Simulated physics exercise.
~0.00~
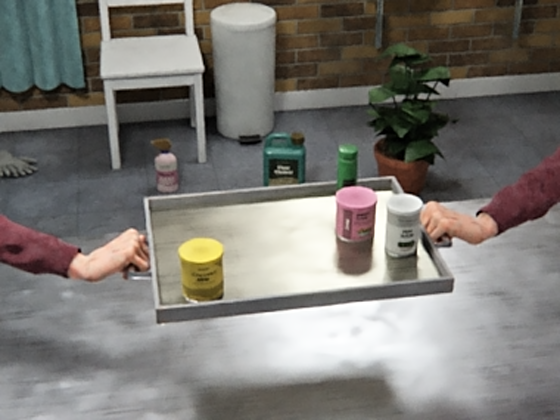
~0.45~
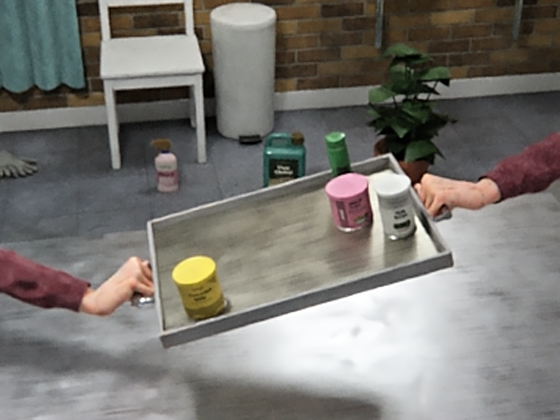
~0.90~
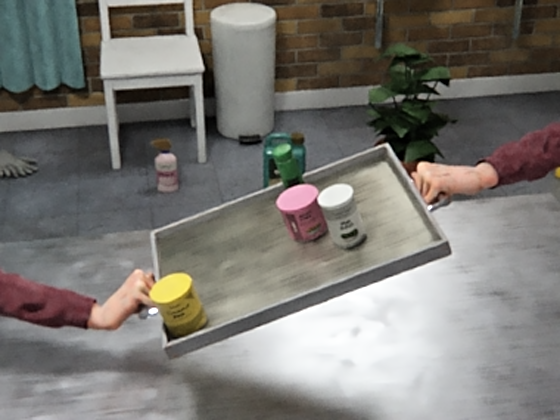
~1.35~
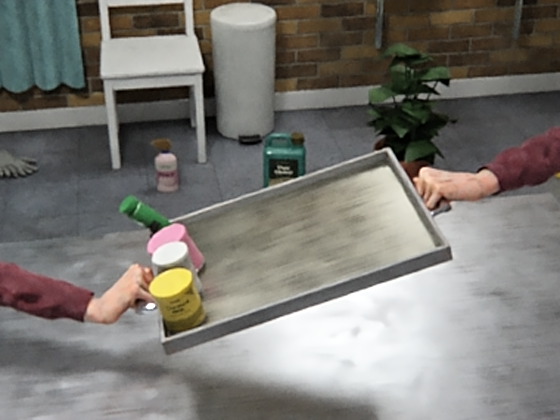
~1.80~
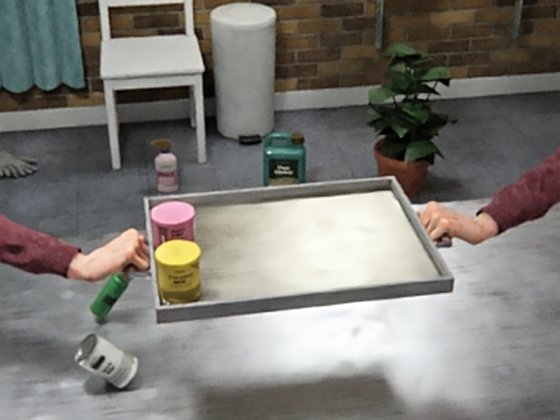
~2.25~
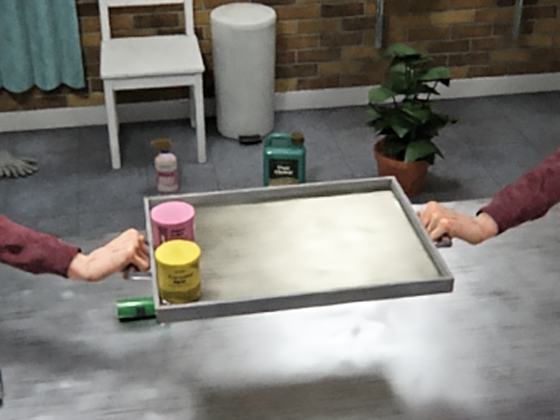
A tray held in two hands tipped down to the left, sending the pink and white tins and green shaker sliding that way. The white tin and shaker fell off, while the pink and yellow tins stayed standing as the tray levelled.
